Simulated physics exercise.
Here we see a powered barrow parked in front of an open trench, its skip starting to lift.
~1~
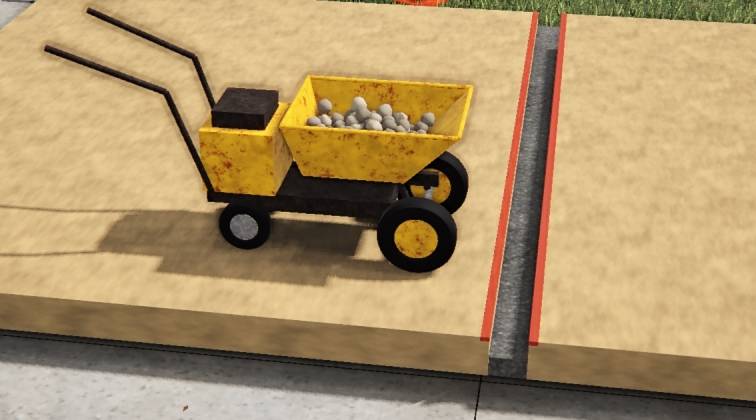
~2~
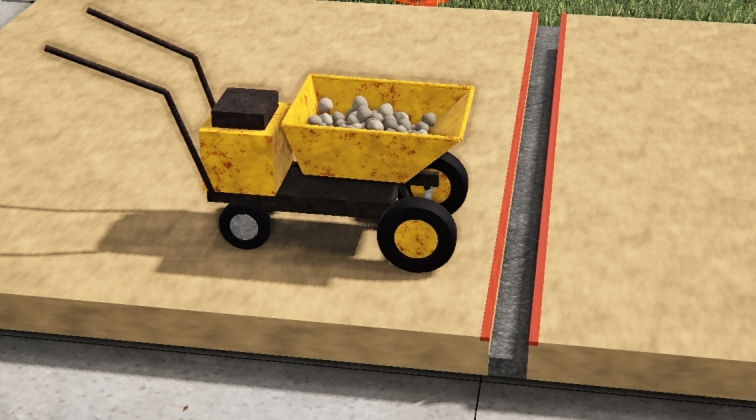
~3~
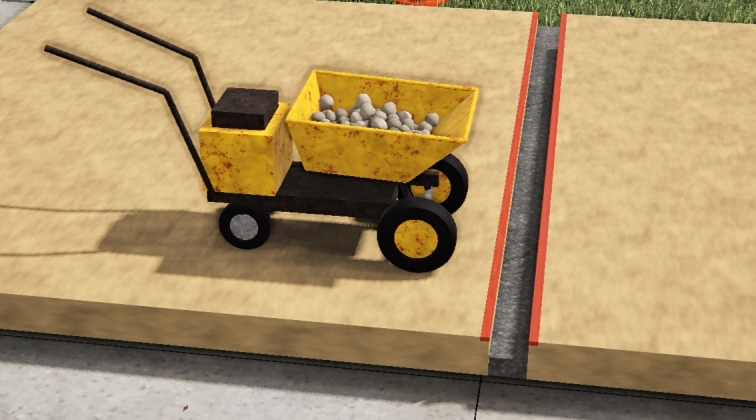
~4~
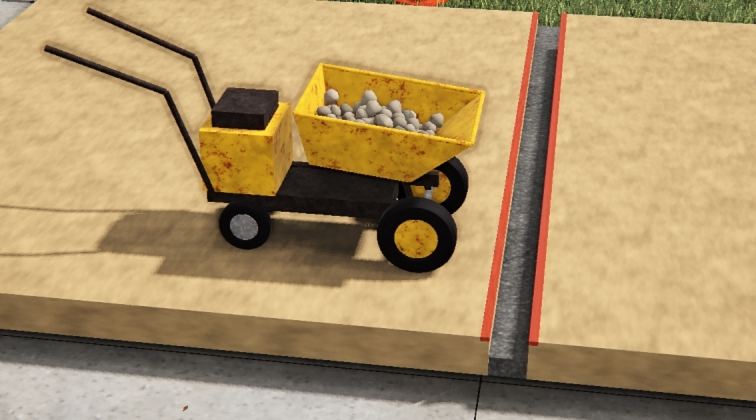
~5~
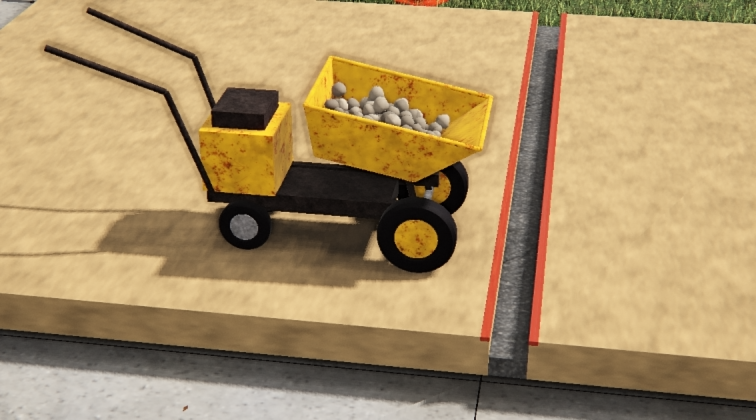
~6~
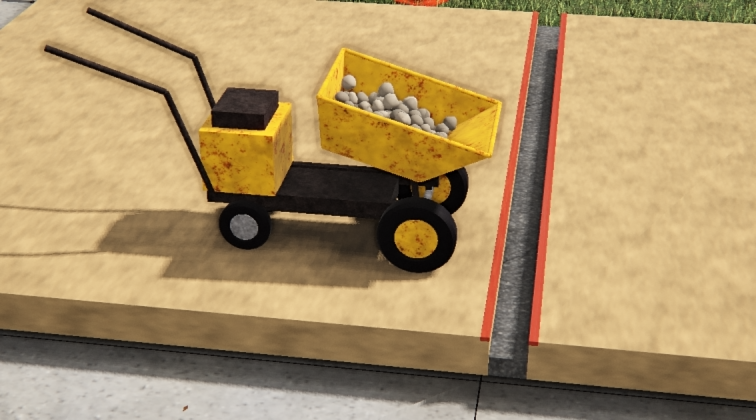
In this clip, a rusty yellow powered barrow carrying grey pebbles stands still on a tan surface beside a narrow, red-edged trench, while its skip gradually tilts toward the right, its back end rising and the pebbles shifting slightly.
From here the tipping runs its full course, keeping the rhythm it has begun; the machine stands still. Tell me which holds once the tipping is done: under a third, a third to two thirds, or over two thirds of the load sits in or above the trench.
Not even a third of the load lands in the trench.
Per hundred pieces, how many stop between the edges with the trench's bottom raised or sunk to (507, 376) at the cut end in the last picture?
I'd say roughly 0 in a hundred.
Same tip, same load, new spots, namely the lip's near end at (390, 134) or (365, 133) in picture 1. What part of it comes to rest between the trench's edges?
The first gives close to 60 per cent and the second 50 per cent.
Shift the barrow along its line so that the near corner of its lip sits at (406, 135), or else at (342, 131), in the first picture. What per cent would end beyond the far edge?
Some 30 % then some 0 %.
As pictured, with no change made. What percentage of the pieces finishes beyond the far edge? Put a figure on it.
95 %.
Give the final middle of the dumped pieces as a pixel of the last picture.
Close to (590, 251) in the last picture.
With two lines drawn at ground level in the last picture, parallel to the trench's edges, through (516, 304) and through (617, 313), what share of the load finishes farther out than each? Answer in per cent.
The first comes to 100 %, the second to 30 %.
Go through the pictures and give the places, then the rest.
In the first frame, lip of the skip (458, 139), level; top of the load (374, 128), river pebbles; first edge of the trench (491, 301); far edge (537, 305), the trench under half as wide as the skip, and about half as deep as wide.
In the second frame, lip of the skip (460, 140), level; top of the load (375, 127).
In the third frame, lip of the skip (464, 142), tipped barely; top of the load (375, 125).
In the fourth frame, lip of the skip (471, 145), tipped a little; top of the load (360, 128).
In the fifth frame, lip of the skip (480, 150), tipped a little; top of the load (353, 122).
In the sixth frame, lip of the skip (489, 156), tipped clearly; top of the load (348, 108); first edge of the trench (491, 301); far edge (537, 305).
Just after the last frame, skip tipped steeply; every one in the skip.
A moment on, skip tipped steeply; roughly two thirds in the skip; roughly a third beyond it; just a few falling.
Further on, skip tipped right over; just a few in the skip; just a few in or heaped over the trench; almost all beyond it.
When it is over, skip tipped right over; just a few in or heaped over the trench; almost all beyond it.
